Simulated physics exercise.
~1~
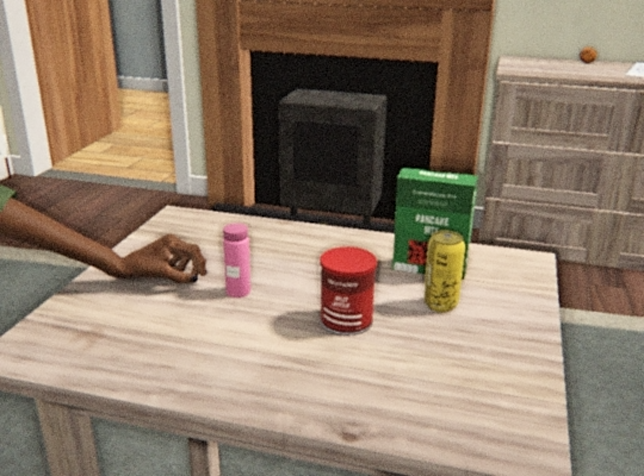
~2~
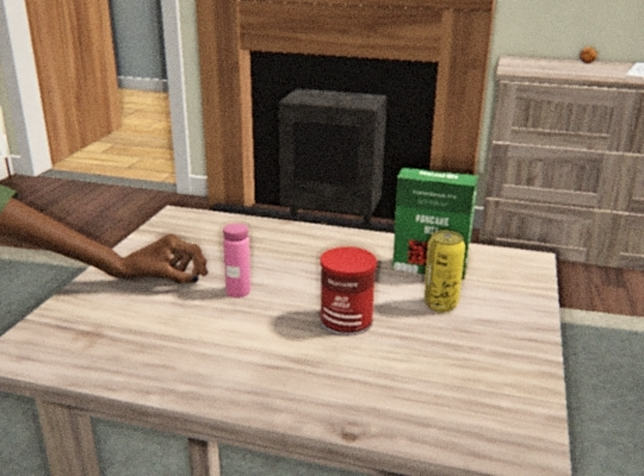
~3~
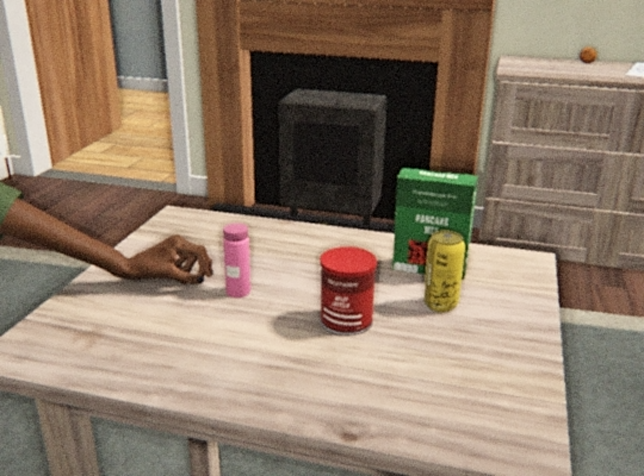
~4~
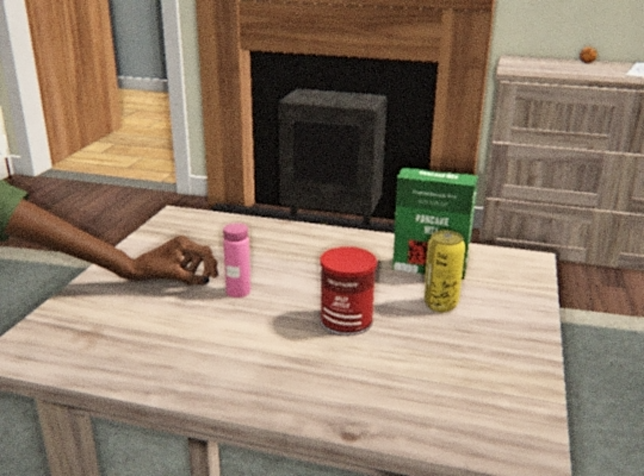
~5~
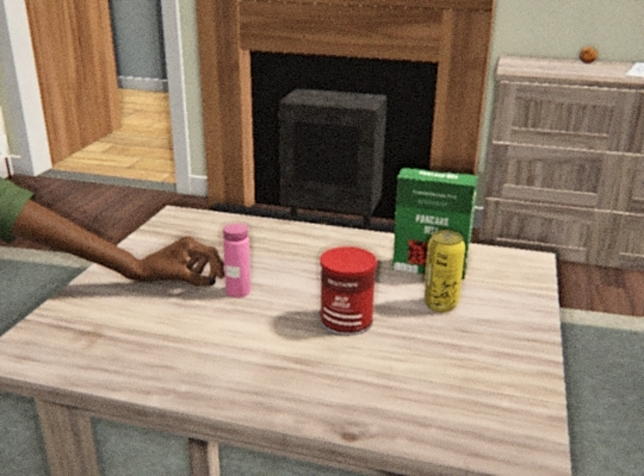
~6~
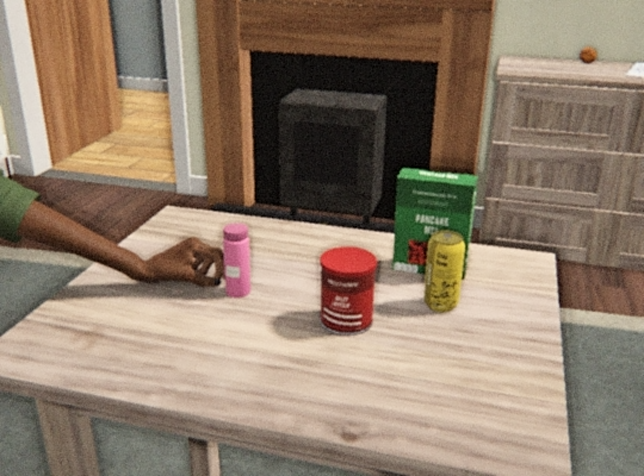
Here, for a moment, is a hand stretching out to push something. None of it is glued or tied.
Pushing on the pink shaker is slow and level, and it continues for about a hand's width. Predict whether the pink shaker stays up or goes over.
It stays up.
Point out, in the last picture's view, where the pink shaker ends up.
Pretty much around (304, 270), I'd say.
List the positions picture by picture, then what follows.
The first frame shows pink shaker (237, 261).
The second frame shows pink shaker (237, 261).
The third frame shows pink shaker (237, 261).
The fourth frame shows pink shaker (237, 261).
The fifth frame shows pink shaker (237, 261).
The sixth frame shows pink shaker (237, 261).
Then, 0.30 s on from there, pink shaker shifted about its own width near (252, 263).
Then, 0.70 s on from there, pink shaker shifted about its own width near (275, 266).
Then, 1.10 s on from there, pink shaker shifted well along near (297, 269).
In the end, moved from the start, pink shaker. At the end, from the last picture's camera, pink shaker near (303, 270).
